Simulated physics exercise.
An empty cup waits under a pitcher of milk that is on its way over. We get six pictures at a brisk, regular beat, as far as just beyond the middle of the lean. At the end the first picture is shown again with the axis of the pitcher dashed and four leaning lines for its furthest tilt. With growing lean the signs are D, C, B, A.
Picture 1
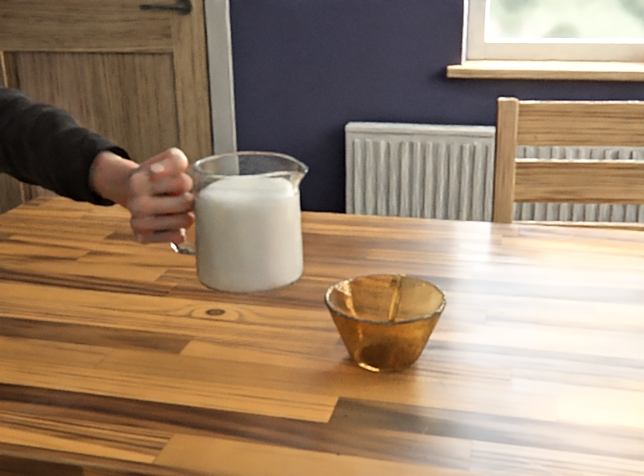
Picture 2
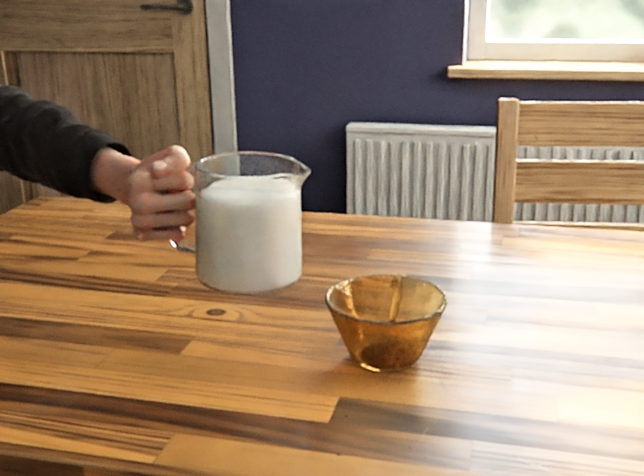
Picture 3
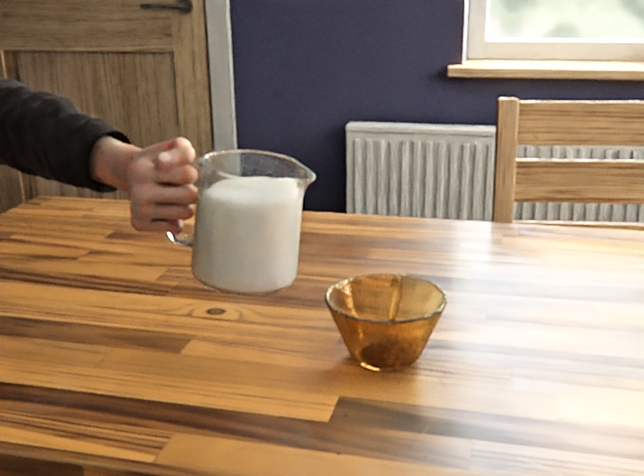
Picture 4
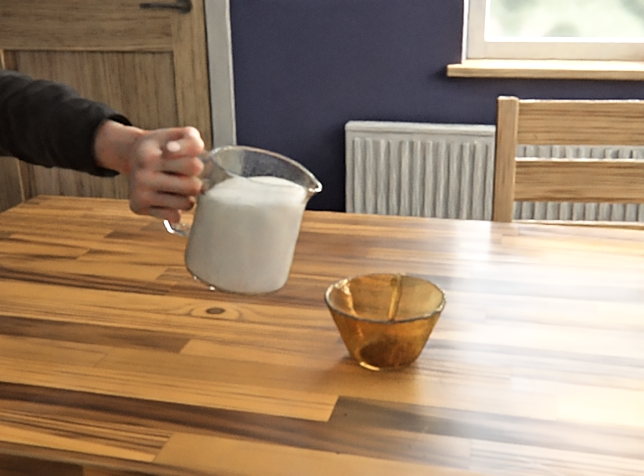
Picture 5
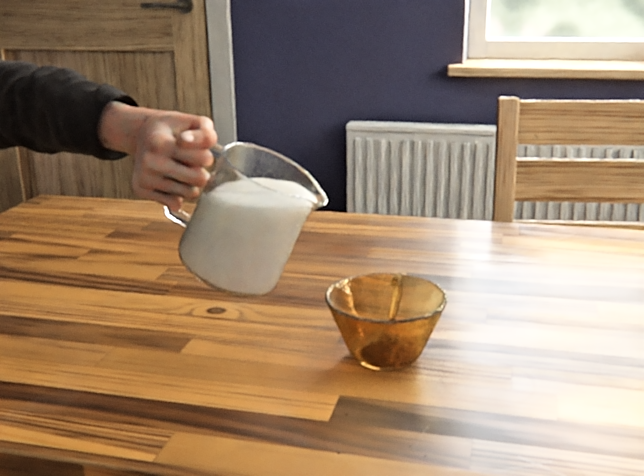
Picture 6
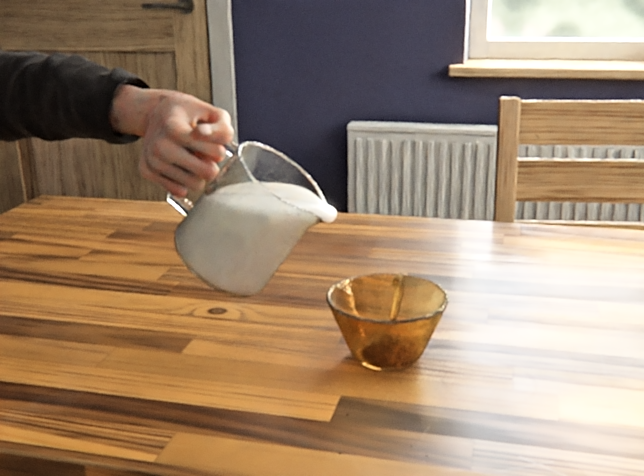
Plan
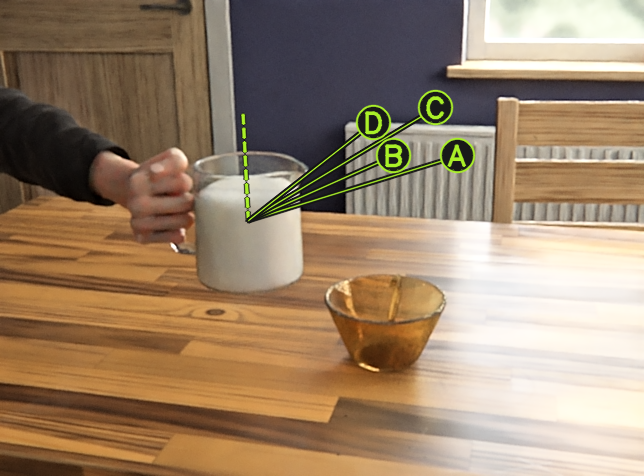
A hand tilts a glass pitcher of milk rightward until milk reaches its lip.
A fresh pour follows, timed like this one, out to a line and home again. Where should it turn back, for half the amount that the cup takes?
C.
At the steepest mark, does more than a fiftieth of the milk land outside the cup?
Yes.
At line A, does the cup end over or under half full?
Over half.
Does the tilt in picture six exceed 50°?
No, it does not.
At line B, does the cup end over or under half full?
Over.
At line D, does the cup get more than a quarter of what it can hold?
Yes.
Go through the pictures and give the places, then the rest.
In the first frame, upright, lip at (305, 170); rim of the cup round (385, 296); nothing has left yet.
In the second frame, upright, lip at (307, 172); nothing has left yet.
In the third frame, tipped about 7°, lip at (312, 178); nothing has left yet.
In the fourth frame, tipped about 16°, lip at (318, 188); nothing has left yet.
In the fifth frame, tipped about 26°, lip at (324, 202); nothing has left yet.
In the sixth frame, tipped about 37°, lip at (328, 218); milk is over the lip, down to (328, 218).
On the marked copy, A at (441, 160); B at (378, 162); C at (421, 116); D at (360, 133).
If A is chosen, the cup ends with about 72 % of what it can hold; 9 % of the milk is spilt.
If B is chosen, the cup ends with about 65 % of what it can hold; 3 % of the milk is spilt.
If C is chosen, the cup ends with about 49 % of what it can hold.
If D is chosen, the cup ends with about 34 % of what it can hold.
